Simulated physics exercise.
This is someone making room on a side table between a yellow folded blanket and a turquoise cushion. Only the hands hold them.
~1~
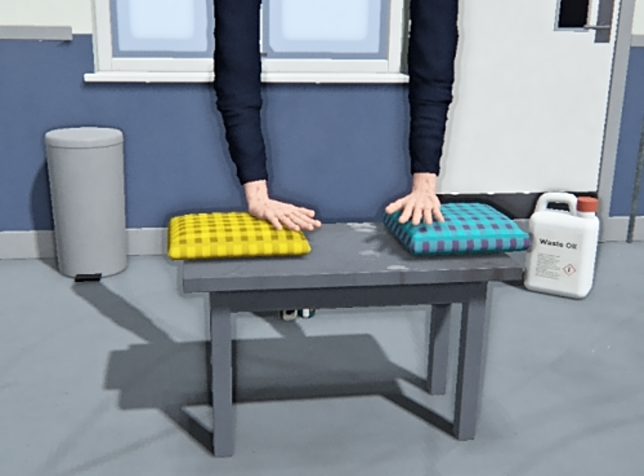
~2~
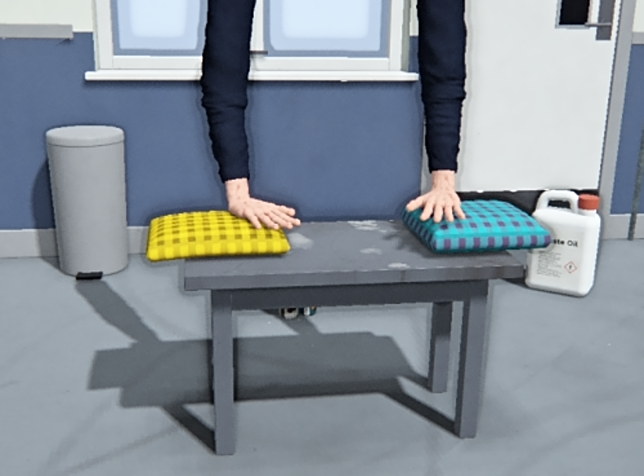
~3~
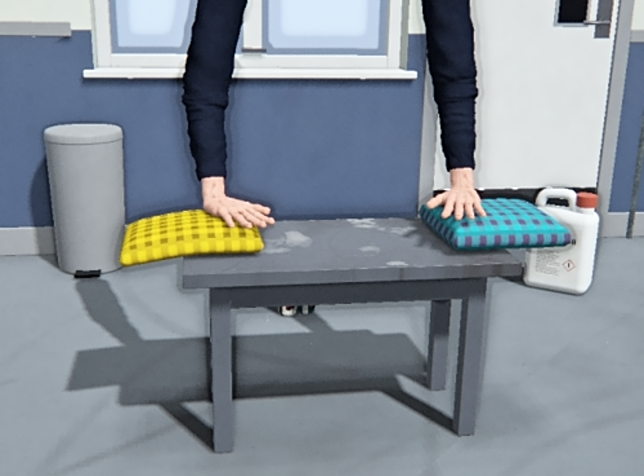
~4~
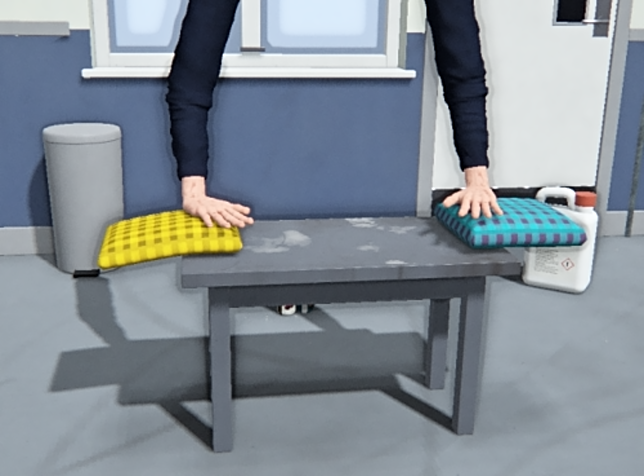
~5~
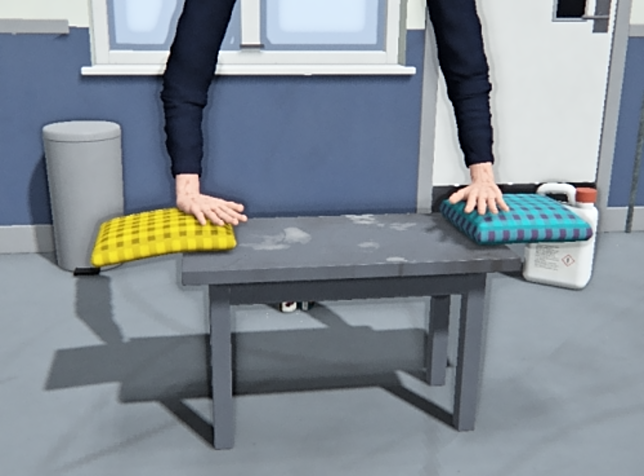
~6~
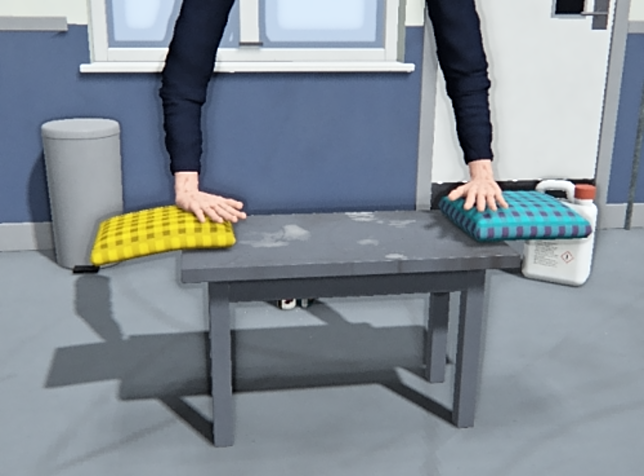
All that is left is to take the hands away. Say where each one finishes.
As it turns out, the yellow folded blanket slumps off the end. The turquoise cushion tips over and falls.
Then, 0.28 s after the last picture, folded blanket tipping outwards near (156, 258); cushion tipping outwards near (518, 247).
Then, 0.52 s after the last picture, folded blanket on the floor near (145, 364); cushion on the floor near (526, 360).
Then, 0.78 s after the last picture, folded blanket on the floor near (87, 389); cushion on the floor near (569, 371).
At rest, folded blanket on the floor near (65, 412); cushion on the floor near (572, 376). The yellow folded blanket tips over and falls and the turquoise cushion goes down.
